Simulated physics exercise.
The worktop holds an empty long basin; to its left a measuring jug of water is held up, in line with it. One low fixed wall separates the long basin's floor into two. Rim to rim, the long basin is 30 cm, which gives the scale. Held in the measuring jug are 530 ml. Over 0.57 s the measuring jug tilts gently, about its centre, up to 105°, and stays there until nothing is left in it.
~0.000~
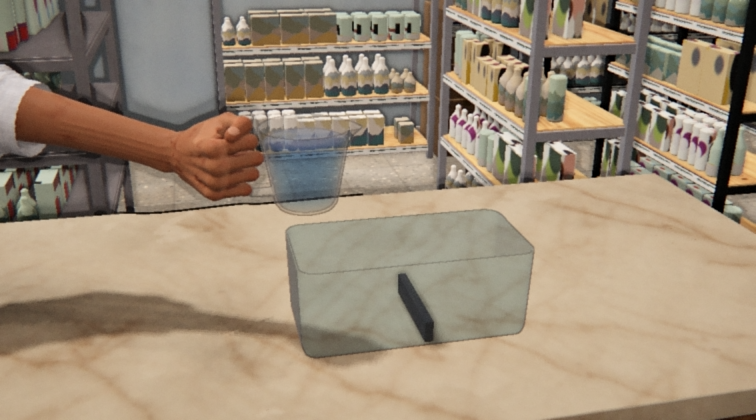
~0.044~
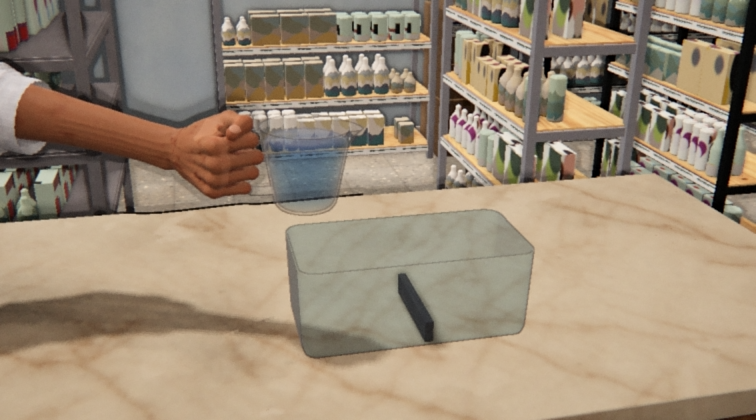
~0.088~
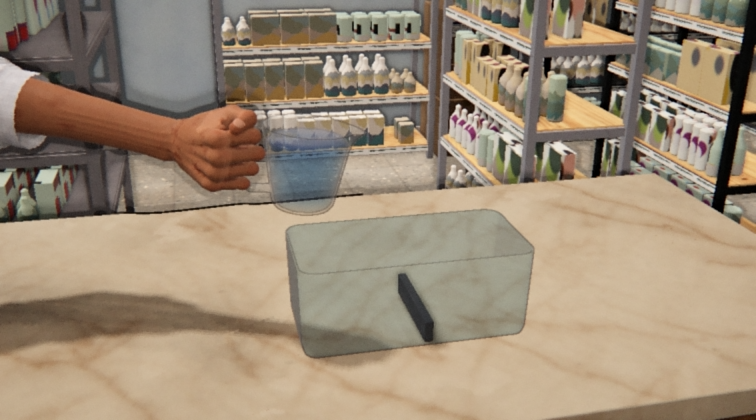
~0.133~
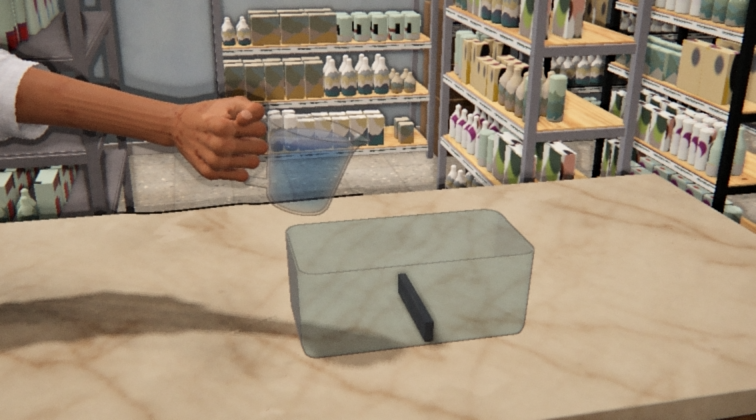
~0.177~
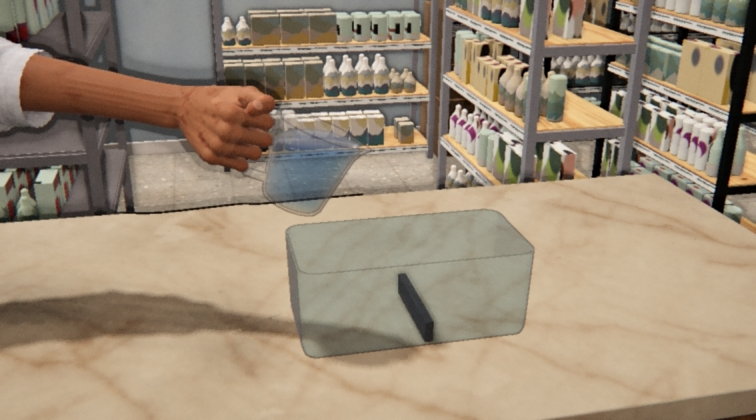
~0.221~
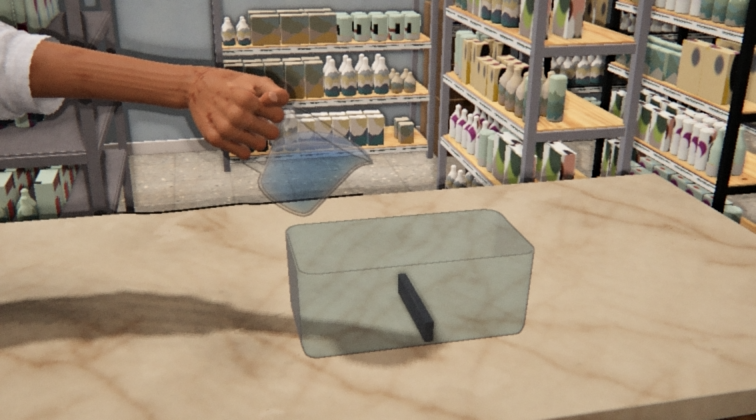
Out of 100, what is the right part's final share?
About 20 out of 100.
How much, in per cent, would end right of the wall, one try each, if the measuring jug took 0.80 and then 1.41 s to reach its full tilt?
Result: 25 per cent, then 30 per cent.
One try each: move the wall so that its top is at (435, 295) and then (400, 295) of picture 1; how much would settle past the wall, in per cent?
10 then 35 %.
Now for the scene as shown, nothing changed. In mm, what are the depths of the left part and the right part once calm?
Some 18 mm on the left and 6 mm on the right.
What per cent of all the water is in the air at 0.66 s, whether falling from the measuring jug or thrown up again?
Roughly 7 %.
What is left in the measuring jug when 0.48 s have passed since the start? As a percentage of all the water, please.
I'd estimate some 38 % remains.
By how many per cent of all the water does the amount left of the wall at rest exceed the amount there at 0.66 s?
Around 2 in a hundred.
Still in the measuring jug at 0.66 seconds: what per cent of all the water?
5 per cent or so.
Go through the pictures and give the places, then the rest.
It leans 0°; its right rim is at (362, 125); the water meets the walls at (262, 140) and (347, 135); the long basin's rim runs from (292, 251) to (516, 231); the wall's top is at (415, 297), in the first picture.
It leans 2°; its right rim is at (363, 126); the water meets the walls at (263, 139) and (347, 136), in the second picture.
It leans 6°; its right rim is at (366, 131); the water meets the walls at (265, 138) and (349, 138), in the third picture.
It leans 14°; its right rim is at (370, 139); the water meets the walls at (270, 136) and (352, 139), in the fourth picture.
It leans 23°; its right rim is at (373, 149); the water meets the walls at (272, 141) and (360, 144), in the fifth picture.
It leans 34°; its right rim is at (374, 162); the water meets the walls at (271, 151) and (370, 155); 1 per cent is over the edge, in the sixth picture.
After 0.48 s the tilt is 98° and 38 per cent is still to pour, 30 is left of the wall and 8 right of it.
After 0.66 s the tilt is 105° and 5 per cent is still to pour, 75 is left of the wall and 13 right of it.
After 0.86 s the tilt is 105° and 0 per cent is still to pour, 78 is left of the wall and 18 right of it.
After 1.07 s the tilt is 105° and 0 per cent is still to pour, 77 is left of the wall and 20 right of it.
In the end 77 per cent lies left of the wall, 20 right of it and 3 outside.
